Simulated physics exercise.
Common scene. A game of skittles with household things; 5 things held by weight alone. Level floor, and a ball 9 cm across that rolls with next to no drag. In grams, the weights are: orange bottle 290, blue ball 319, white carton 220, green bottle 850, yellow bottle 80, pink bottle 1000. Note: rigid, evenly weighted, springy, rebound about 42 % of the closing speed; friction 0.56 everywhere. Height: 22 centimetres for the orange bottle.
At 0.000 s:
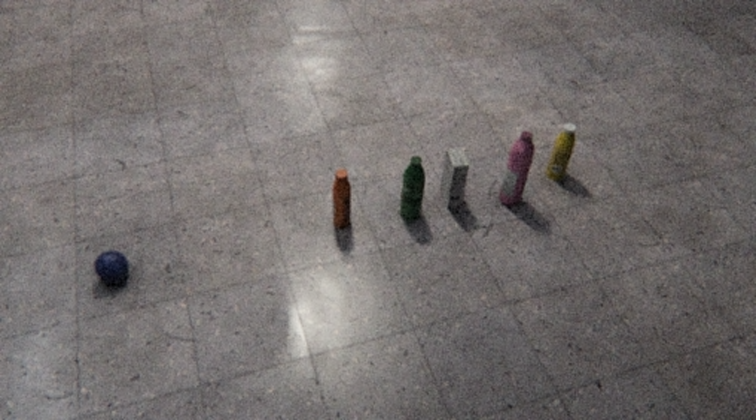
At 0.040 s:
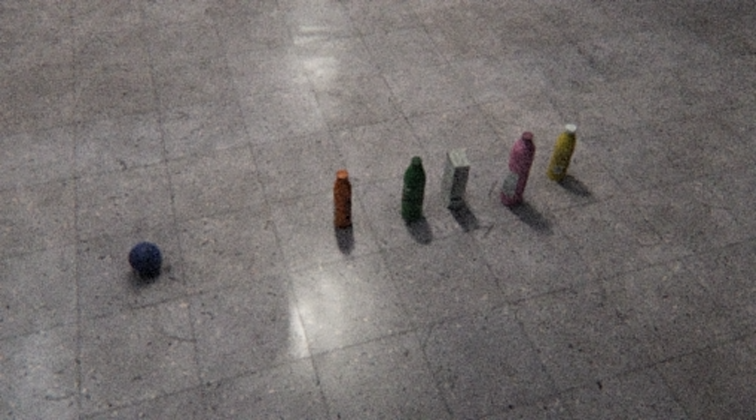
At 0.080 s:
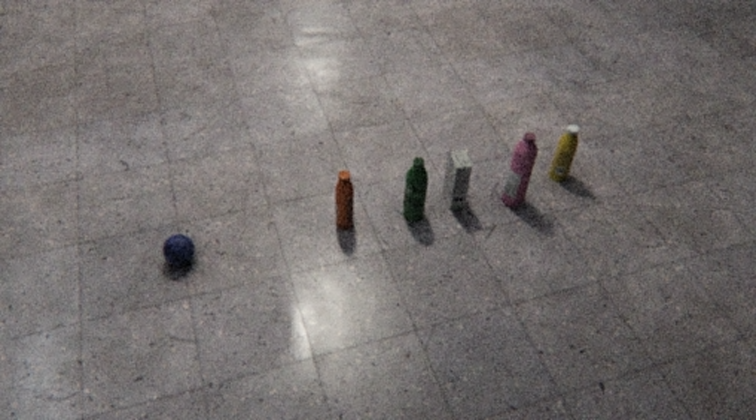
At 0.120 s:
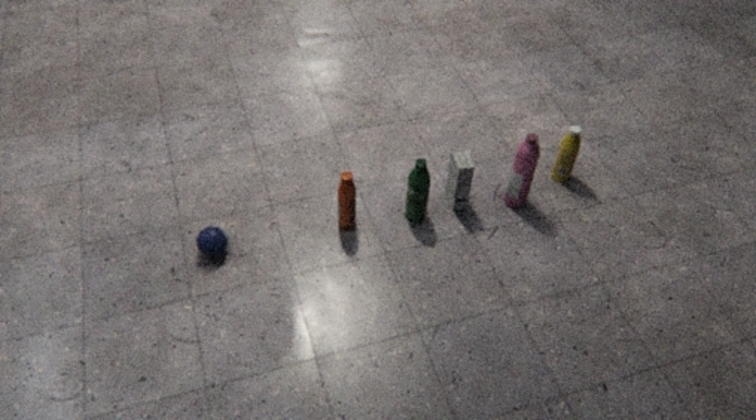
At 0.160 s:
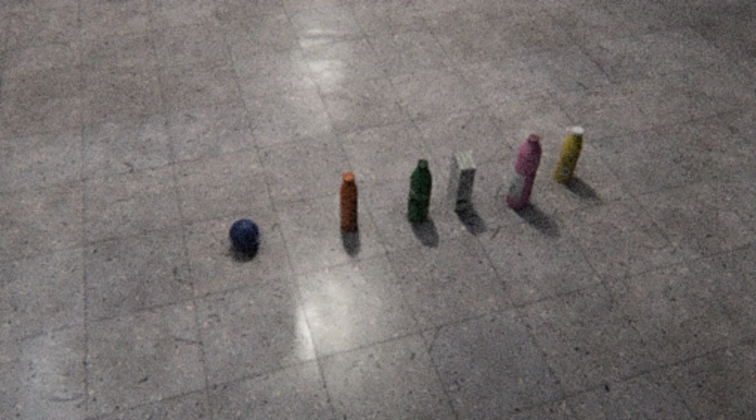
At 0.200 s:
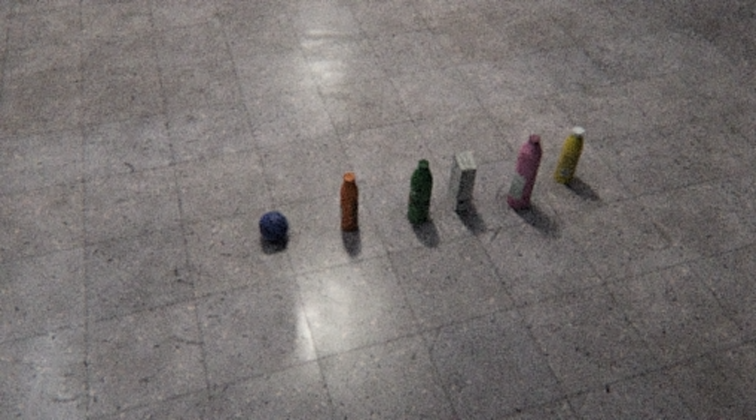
Blue ball rolling rightward across a tiled floor towards a standing orange bottle, with more bottles and a white carton beyond.
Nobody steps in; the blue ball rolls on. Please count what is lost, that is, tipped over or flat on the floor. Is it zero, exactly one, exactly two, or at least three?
It is exactly one.
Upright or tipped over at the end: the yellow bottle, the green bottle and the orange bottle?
Final state - yellow bottle: Remains on its base; green bottle: Remains on its base; orange bottle: Goes over.
After 0.60 s, ball has run 108 cm; blue ball near (413, 141); orange bottle on its side near (421, 227).
After 1.20 s, ball has run 190 cm; blue ball near (531, 44); orange bottle on its side near (426, 236).
By the end (1.9 s), tipped over on the floor, orange bottle; the other 4 in place, give or take 8 cm. Seen from the same camera at the end, orange bottle near (426, 236), white carton near (462, 182).
